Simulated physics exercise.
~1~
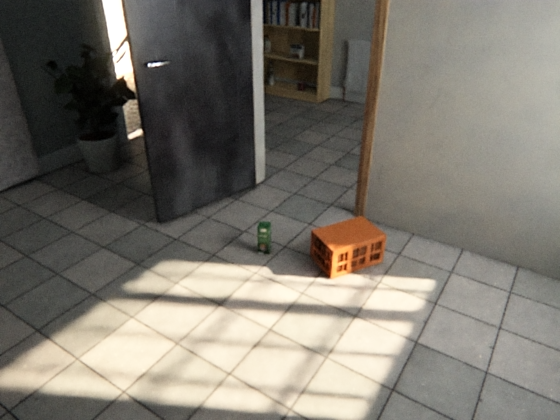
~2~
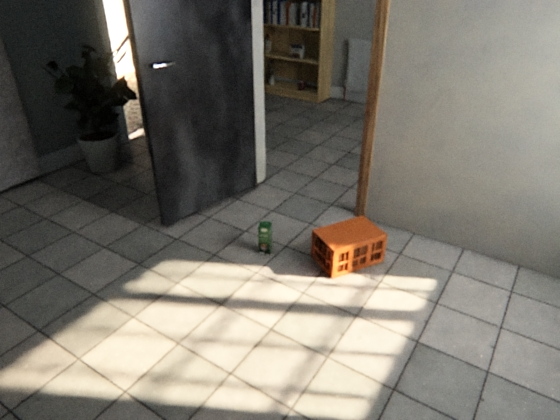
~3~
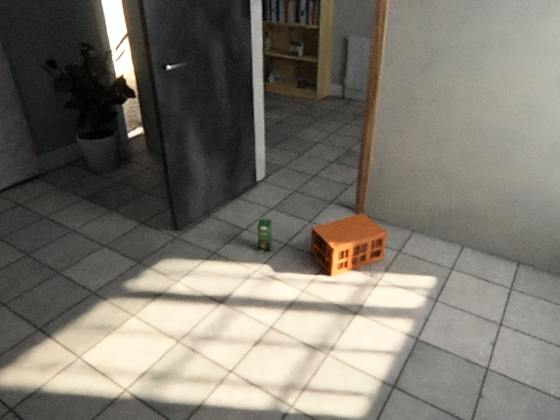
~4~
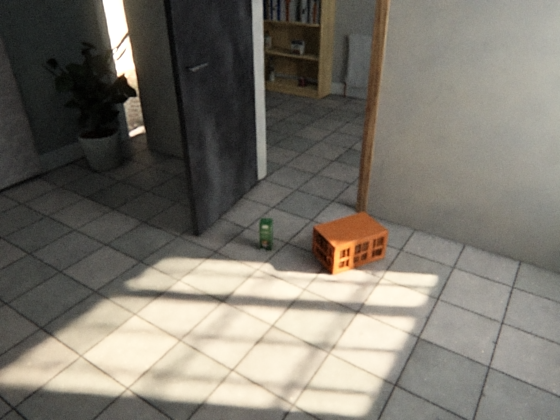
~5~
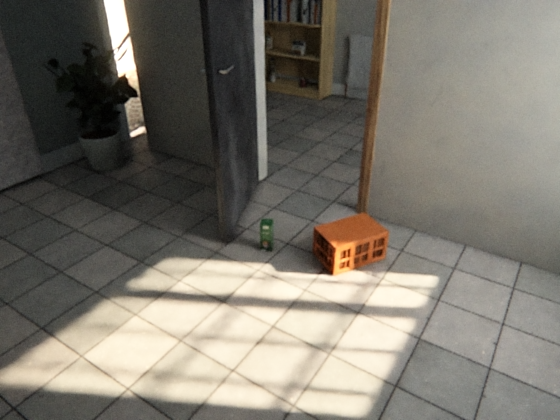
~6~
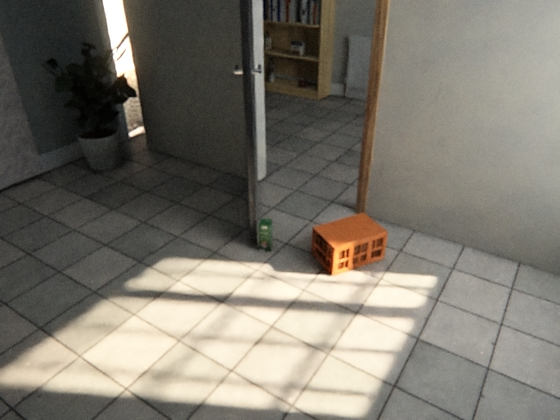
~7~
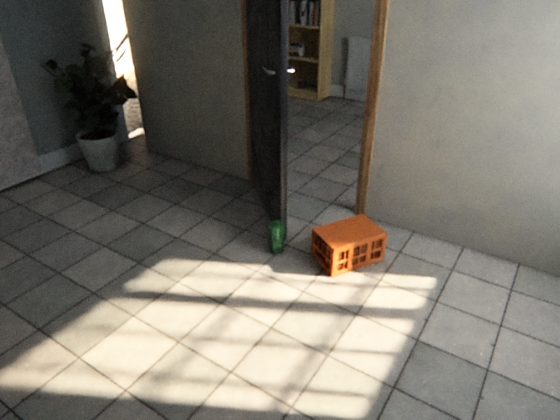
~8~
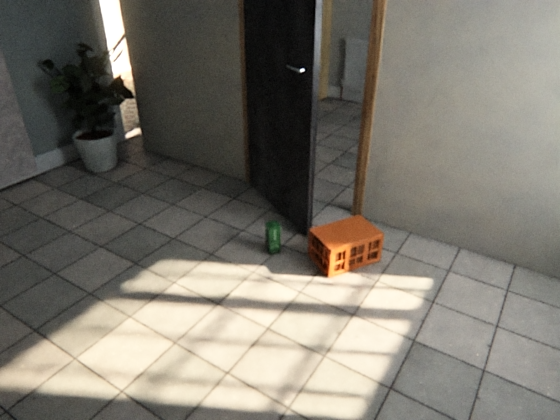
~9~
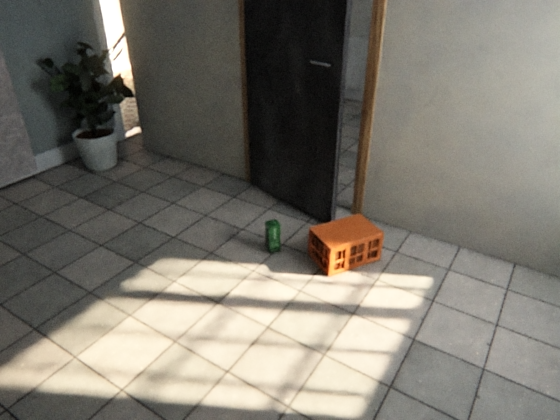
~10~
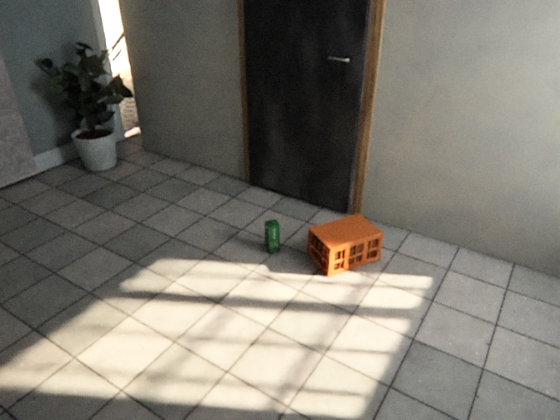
In a tiled room, a dark door swings shut past a green carton and orange crate.
